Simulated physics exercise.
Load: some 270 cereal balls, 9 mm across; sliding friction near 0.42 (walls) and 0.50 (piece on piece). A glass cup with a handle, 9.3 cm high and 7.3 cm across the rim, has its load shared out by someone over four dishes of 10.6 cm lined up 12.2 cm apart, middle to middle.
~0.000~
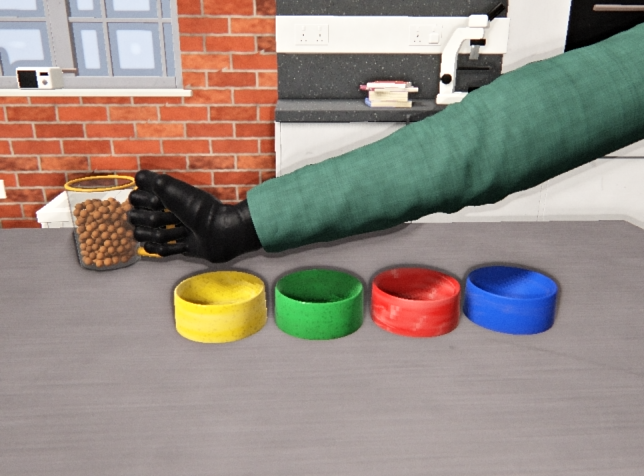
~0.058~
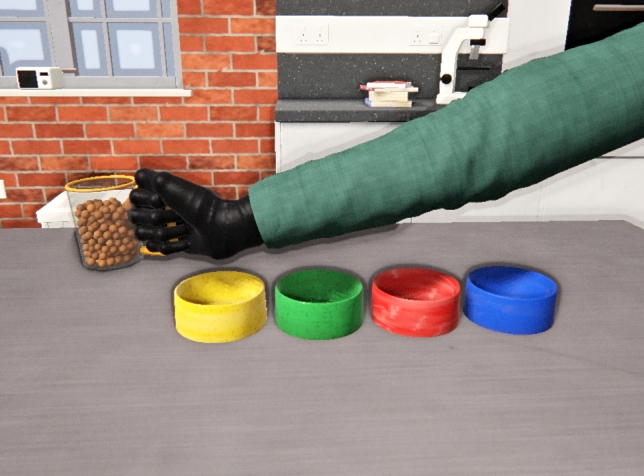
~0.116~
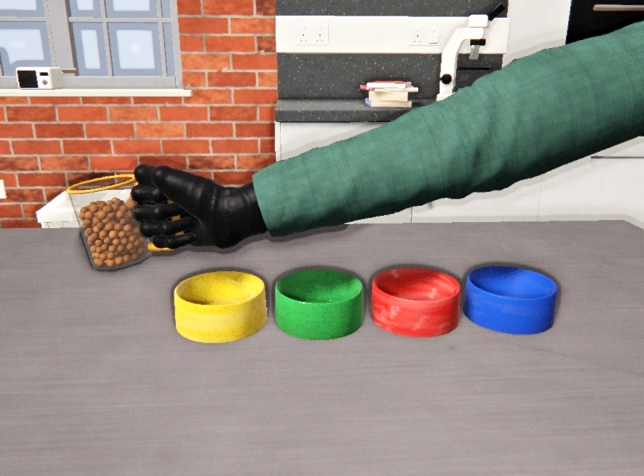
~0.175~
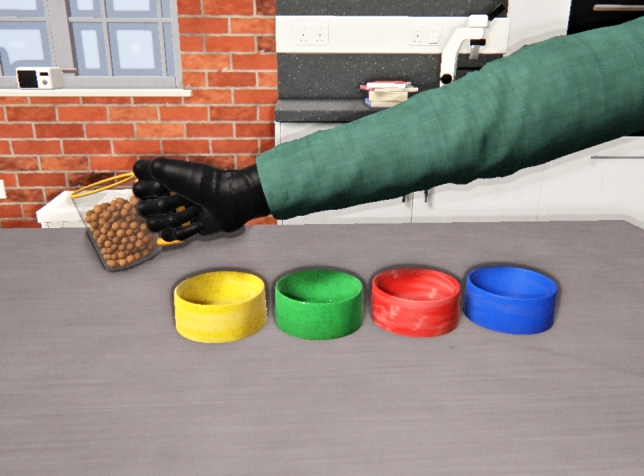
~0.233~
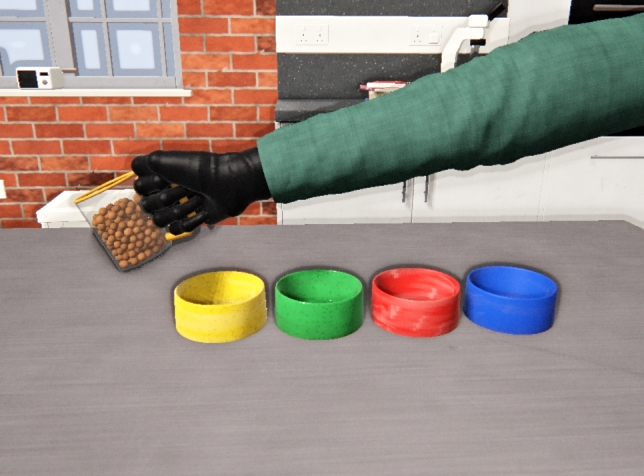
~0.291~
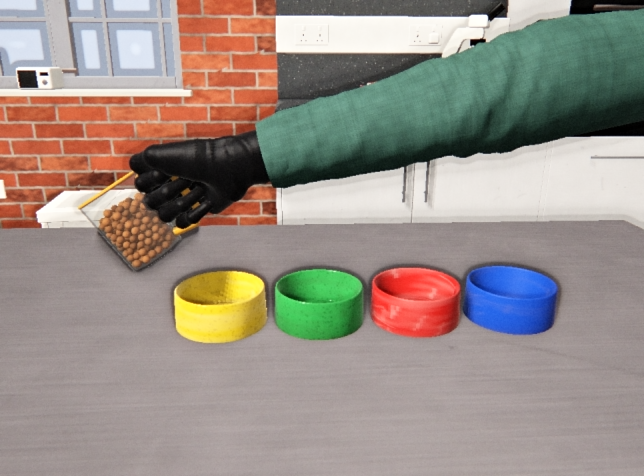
A black-gloved hand in a green sleeve gripped a glass cup full of small brown balls and gradually tilted it toward the right, raising it slightly, behind a row of yellow, green, red and blue dishes.
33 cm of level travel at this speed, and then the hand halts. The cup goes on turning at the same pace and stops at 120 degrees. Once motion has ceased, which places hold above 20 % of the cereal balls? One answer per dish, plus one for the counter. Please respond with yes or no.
Red no, blue no, green no, yellow yes, counter yes.
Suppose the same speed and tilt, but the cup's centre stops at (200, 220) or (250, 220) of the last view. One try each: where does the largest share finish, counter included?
The winner: Counter, then yellow.
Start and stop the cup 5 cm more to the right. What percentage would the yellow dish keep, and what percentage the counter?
Yellow: 100, counter: 0.
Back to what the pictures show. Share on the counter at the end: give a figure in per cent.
The figure is about 45 percent.
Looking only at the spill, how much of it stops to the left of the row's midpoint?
Share: About 100 in a hundred.
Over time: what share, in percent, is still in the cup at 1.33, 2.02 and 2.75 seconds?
Approx. 0 / 0 / 0 percent.
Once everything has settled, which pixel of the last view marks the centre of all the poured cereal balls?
At about (193, 315).
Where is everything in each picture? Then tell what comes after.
The first frame shows cup at (106, 223), tilt 0 degrees, lip at (68, 184), moved 0.0 cm; middle of the pieces at (110, 233); yellow dish at (220, 288); green dish at (319, 286); red dish at (416, 284); blue dish at (511, 282).
The second frame shows cup at (108, 223), tilt 2 degrees, lip at (69, 185), moved 0.2 cm; middle of the pieces at (112, 233).
The third frame shows cup at (113, 223), tilt 8 degrees, lip at (70, 188), moved 0.7 cm; middle of the pieces at (118, 233).
The fourth frame shows cup at (120, 223), tilt 16 degrees, lip at (73, 194), moved 1.5 cm; middle of the pieces at (126, 232).
The fifth frame shows cup at (126, 223), tilt 24 degrees, lip at (77, 200), moved 2.3 cm; middle of the pieces at (134, 232).
The sixth frame shows cup at (133, 222), tilt 32 degrees, lip at (82, 206), moved 3.1 cm; middle of the pieces at (142, 231); yellow dish at (220, 288); green dish at (319, 286); red dish at (416, 284); blue dish at (511, 282). Its pace works out near 140 degrees a second; the hand travels 13 cm a second.
Then, at 1.33 s, tilt 120 degrees; cup holds 0 %, yellow 55 %.
After 2.02 s, tilt 120 degrees; cup holds 0 %, yellow 55 %.
After 2.75 s, tilt 120 degrees; cup holds 0 %, yellow 55 %.
By 3.0 s all is still; red 0 %, blue 0 %, green 0 %, yellow 55 %, counter 45 %.
